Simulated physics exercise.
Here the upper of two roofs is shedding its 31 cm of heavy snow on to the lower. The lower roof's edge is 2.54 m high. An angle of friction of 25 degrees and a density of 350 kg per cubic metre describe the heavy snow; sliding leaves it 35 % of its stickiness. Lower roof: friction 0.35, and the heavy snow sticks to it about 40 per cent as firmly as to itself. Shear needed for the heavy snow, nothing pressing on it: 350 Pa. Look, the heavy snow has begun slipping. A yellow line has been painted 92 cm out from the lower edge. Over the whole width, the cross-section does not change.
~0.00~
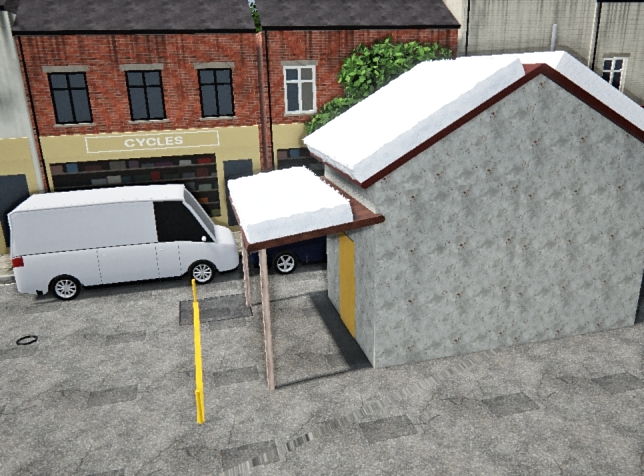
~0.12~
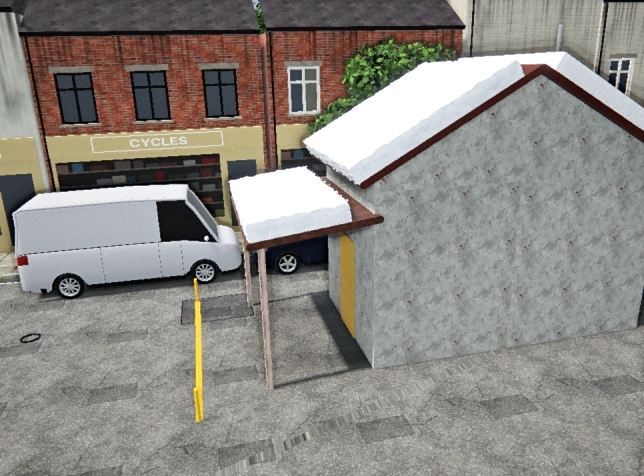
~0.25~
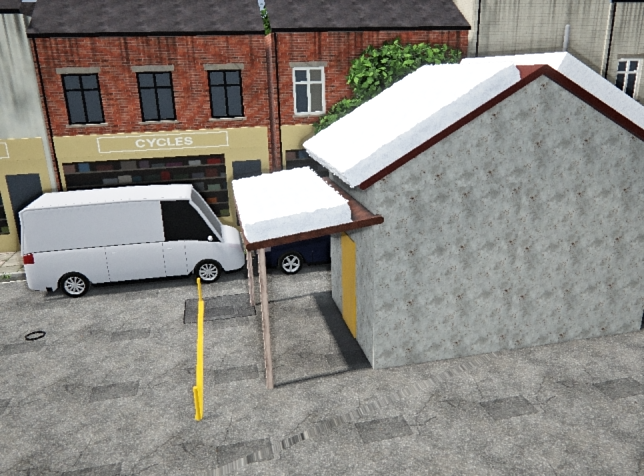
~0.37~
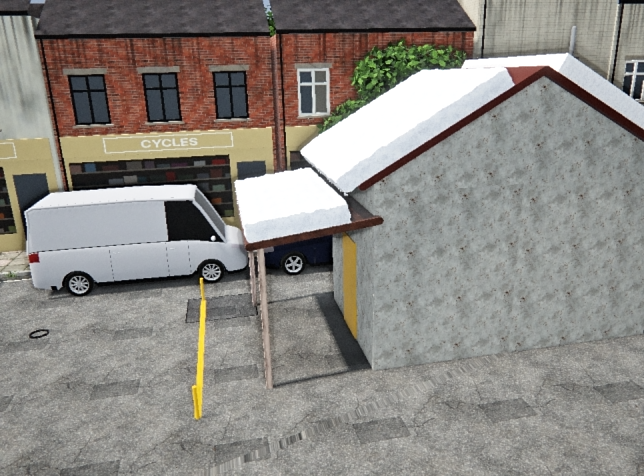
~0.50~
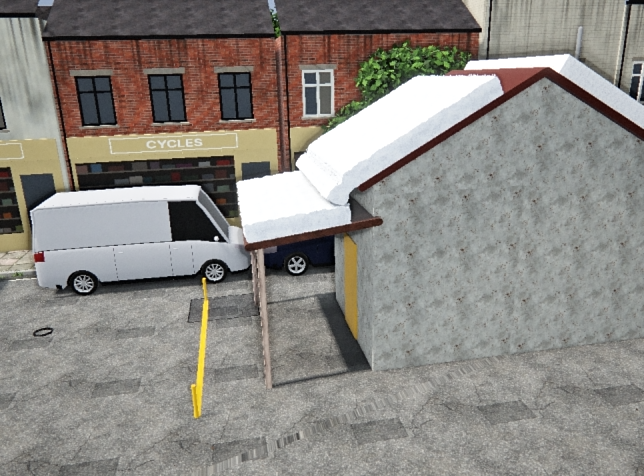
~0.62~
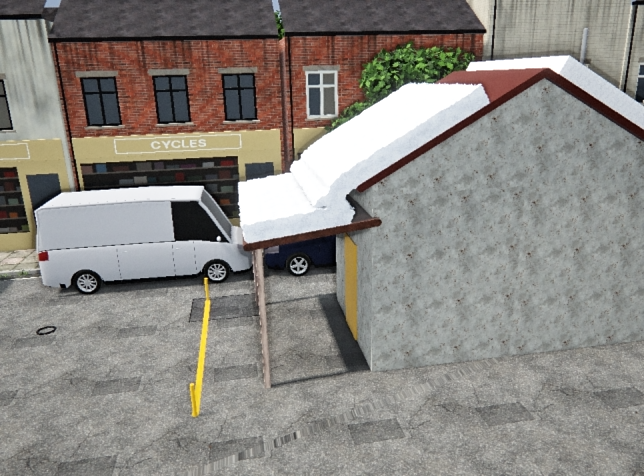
In this clip, a thick layer of snow slides slowly down the left slope of a grey building's roof, exposing red roofing near the ridge and pushing onto the snow-covered lower porch roof, beside a parked white van.
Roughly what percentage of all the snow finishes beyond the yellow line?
About 31 %.
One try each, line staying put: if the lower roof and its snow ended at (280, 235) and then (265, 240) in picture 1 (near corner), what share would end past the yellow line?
The first try gives 50 percent and the second gives 40 percent.
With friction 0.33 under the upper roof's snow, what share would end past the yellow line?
Then about 8 %.
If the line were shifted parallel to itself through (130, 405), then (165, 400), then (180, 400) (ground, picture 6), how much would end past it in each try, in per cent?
In order, some 12, 20 and 25 percent would end past it.
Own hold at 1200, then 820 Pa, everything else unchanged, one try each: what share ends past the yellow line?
2 %, then 12 %.
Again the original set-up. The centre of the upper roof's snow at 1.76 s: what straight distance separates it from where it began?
It sits some 3.0 m from where it began.
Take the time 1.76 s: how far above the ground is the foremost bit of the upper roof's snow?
1.8 m, roughly.
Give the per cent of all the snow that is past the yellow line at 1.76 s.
Close to 0 per cent.
By 1.14 s, none is below the lower edge and 0 % is past the line.
By 1.76 s, 12 % is below the lower edge and 0 % is past the line.
By 2.38 s, 44 % is below the lower edge and 26 % is past the line.
By 3.00 s, 49 % is below the lower edge and 31 % is past the line.
By 3.70 s, at the end, 49 % is below the lower edge and 31 % is past the line.
